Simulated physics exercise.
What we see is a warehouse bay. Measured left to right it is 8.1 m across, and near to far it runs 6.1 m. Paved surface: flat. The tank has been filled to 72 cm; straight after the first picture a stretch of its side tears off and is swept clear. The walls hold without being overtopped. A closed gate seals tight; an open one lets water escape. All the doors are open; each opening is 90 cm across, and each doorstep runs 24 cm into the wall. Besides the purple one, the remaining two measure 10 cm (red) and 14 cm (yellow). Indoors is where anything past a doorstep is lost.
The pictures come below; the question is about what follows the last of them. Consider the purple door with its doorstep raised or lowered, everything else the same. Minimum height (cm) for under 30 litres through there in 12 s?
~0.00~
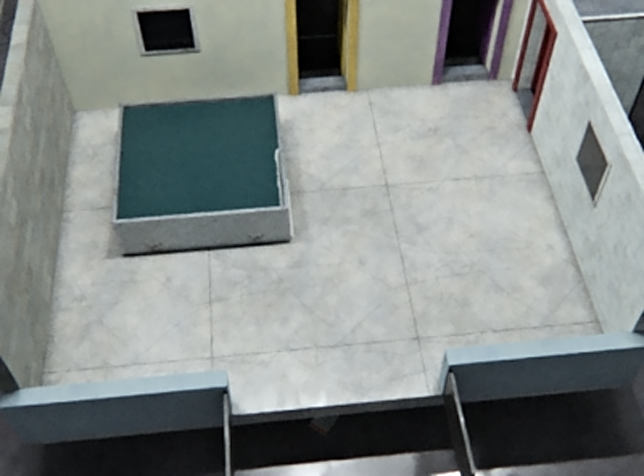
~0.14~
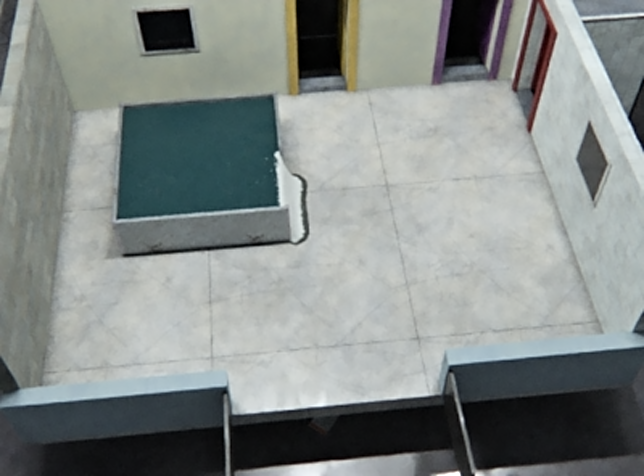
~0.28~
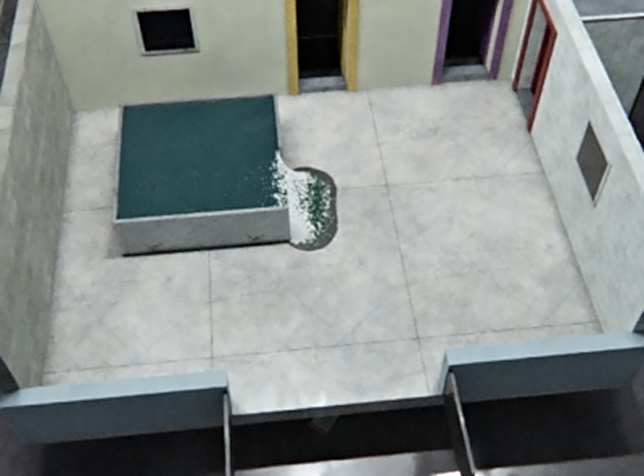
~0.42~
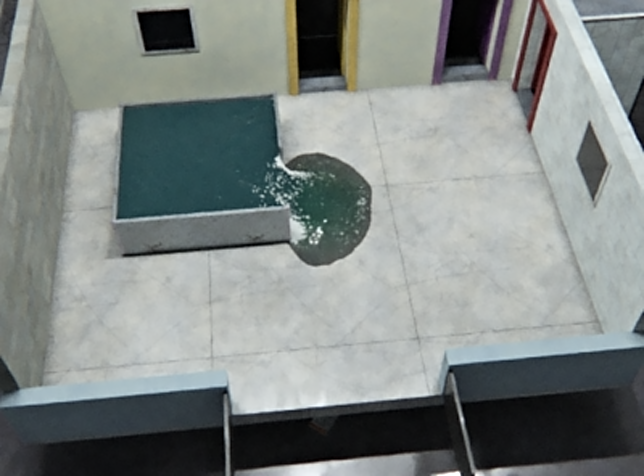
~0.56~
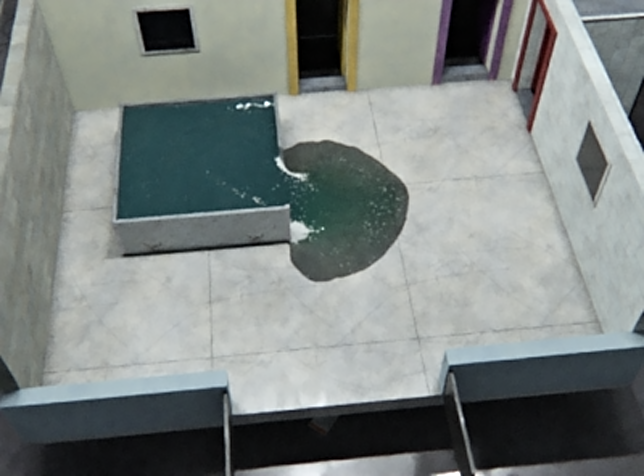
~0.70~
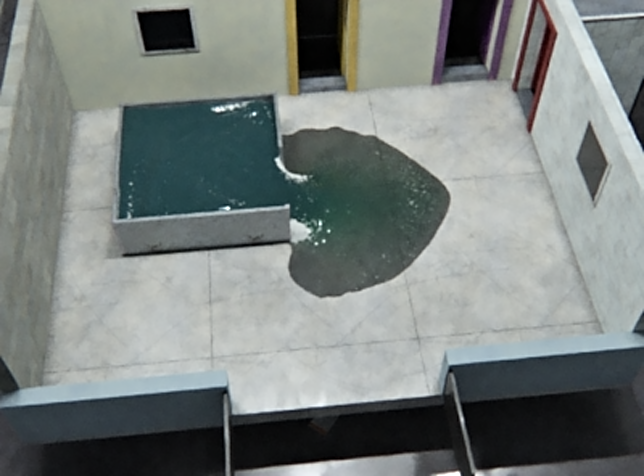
Roughly 16 cm.
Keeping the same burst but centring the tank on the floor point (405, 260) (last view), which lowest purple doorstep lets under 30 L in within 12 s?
In that case about 19 cm.
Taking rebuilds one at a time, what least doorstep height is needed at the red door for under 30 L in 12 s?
For red, a step near 17 cm.
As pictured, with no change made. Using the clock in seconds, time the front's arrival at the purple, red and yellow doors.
The purple door at 2.0 seconds, the red door at 1.8 seconds, the yellow door at 2.0 seconds.
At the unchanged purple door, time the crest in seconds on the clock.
Some 3.2 s, more or less.
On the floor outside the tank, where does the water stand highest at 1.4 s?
At about (296, 222).
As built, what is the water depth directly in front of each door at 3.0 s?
Depths, in cm - purple: 20, red: 21, yellow: 1.
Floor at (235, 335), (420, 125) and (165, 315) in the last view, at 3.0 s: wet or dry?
So, in order, I'd say stayed dry, then got wet, then stayed dry.
After 1.4 s water covers 35 % of the floor, deepest (44 cm) near (296, 222); it has not reached the purple door.
After 3.0 s water covers 50 % of the floor, deepest (41 cm) near (595, 341); 20 cm at the purple door, 0 litres in over its 17 cm doorstep.
After 12.0 s water covers 100 % of the floor, deepest (14 cm) near (95, 221); 10 cm at the purple door, 22 litres in over its 17 cm doorstep.
At the purple door as built, the water arrived by 2.1 s and peaked near 23 cm at 3.2 s.
Run again over the same 12 s with other heights there, 78 litres in over 13 cm, 18 litres over 17.5 cm. The limit of 30 litres is kept from about 16 cm up.
